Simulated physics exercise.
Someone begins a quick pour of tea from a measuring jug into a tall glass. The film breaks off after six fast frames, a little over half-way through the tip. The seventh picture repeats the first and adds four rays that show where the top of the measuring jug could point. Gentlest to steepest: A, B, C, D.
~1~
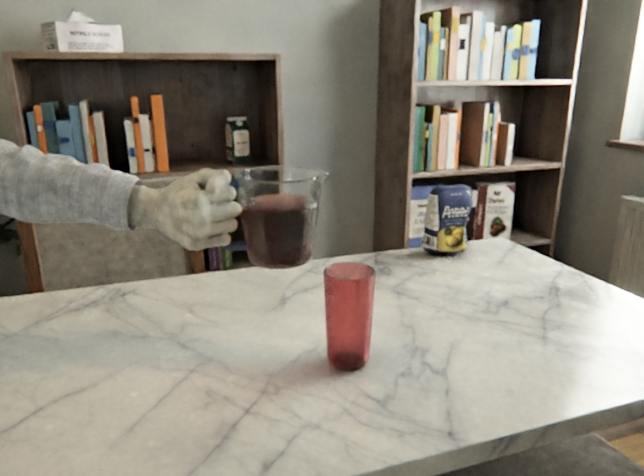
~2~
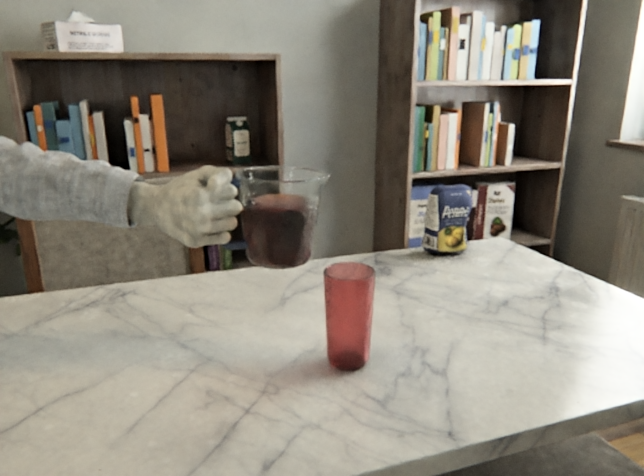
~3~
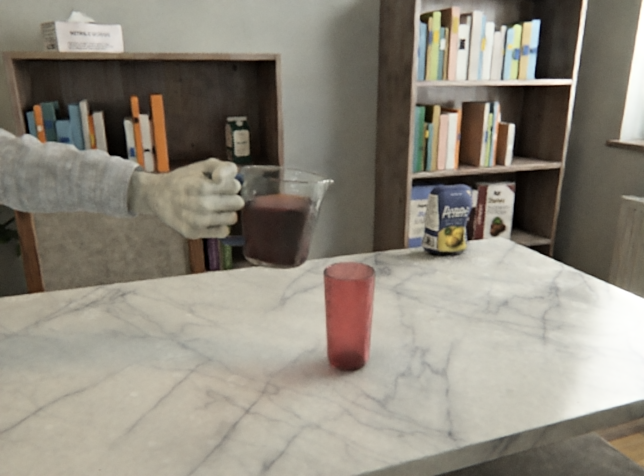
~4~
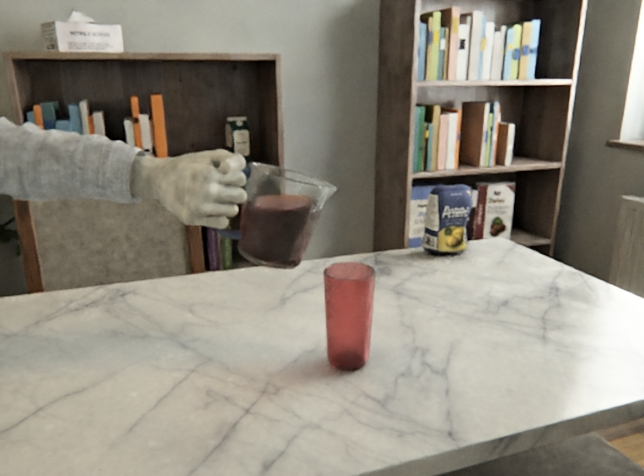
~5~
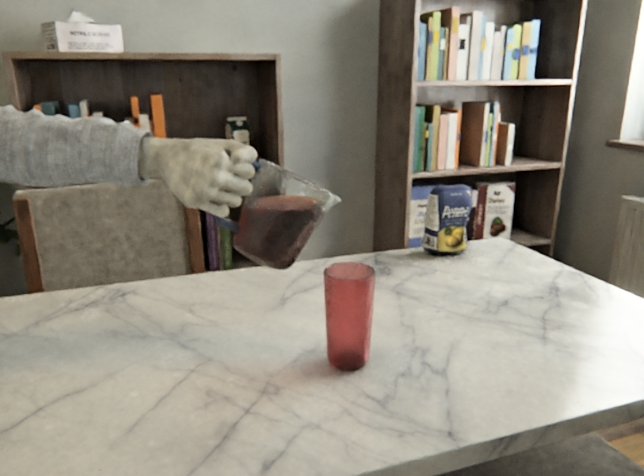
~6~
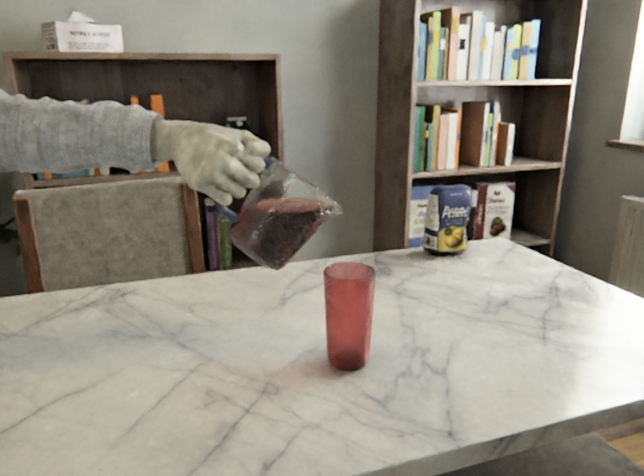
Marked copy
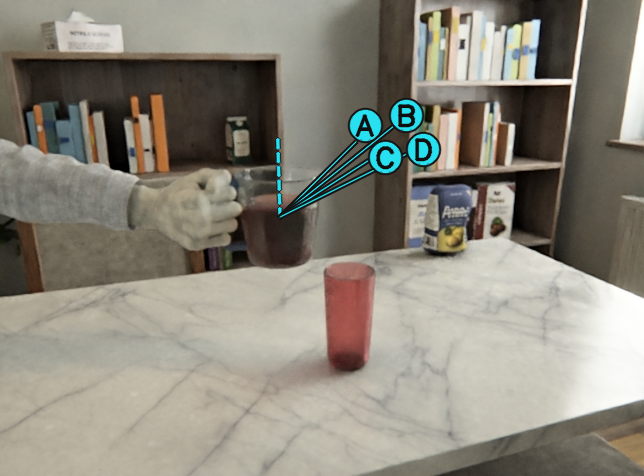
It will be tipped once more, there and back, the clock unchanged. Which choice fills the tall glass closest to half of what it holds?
It is C.
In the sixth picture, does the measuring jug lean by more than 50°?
No, it does not.
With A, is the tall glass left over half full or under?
Under.
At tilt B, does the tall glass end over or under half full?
Under half.
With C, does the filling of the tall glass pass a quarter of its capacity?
Yes, clearly.
On the marked copy, A at (356, 141); B at (393, 126); C at (368, 160); D at (405, 154).
If A is chosen, the tall glass ends with about 19 % of what it can hold; 3 % of the tea is spilt.
If B is chosen, the tall glass ends with about 31 % of what it can hold; 4 % of the tea is spilt.
If C is chosen, the tall glass ends with about 47 % of what it can hold; 4 % of the tea is spilt.
If D is chosen, the tall glass ends with about 67 % of what it can hold.
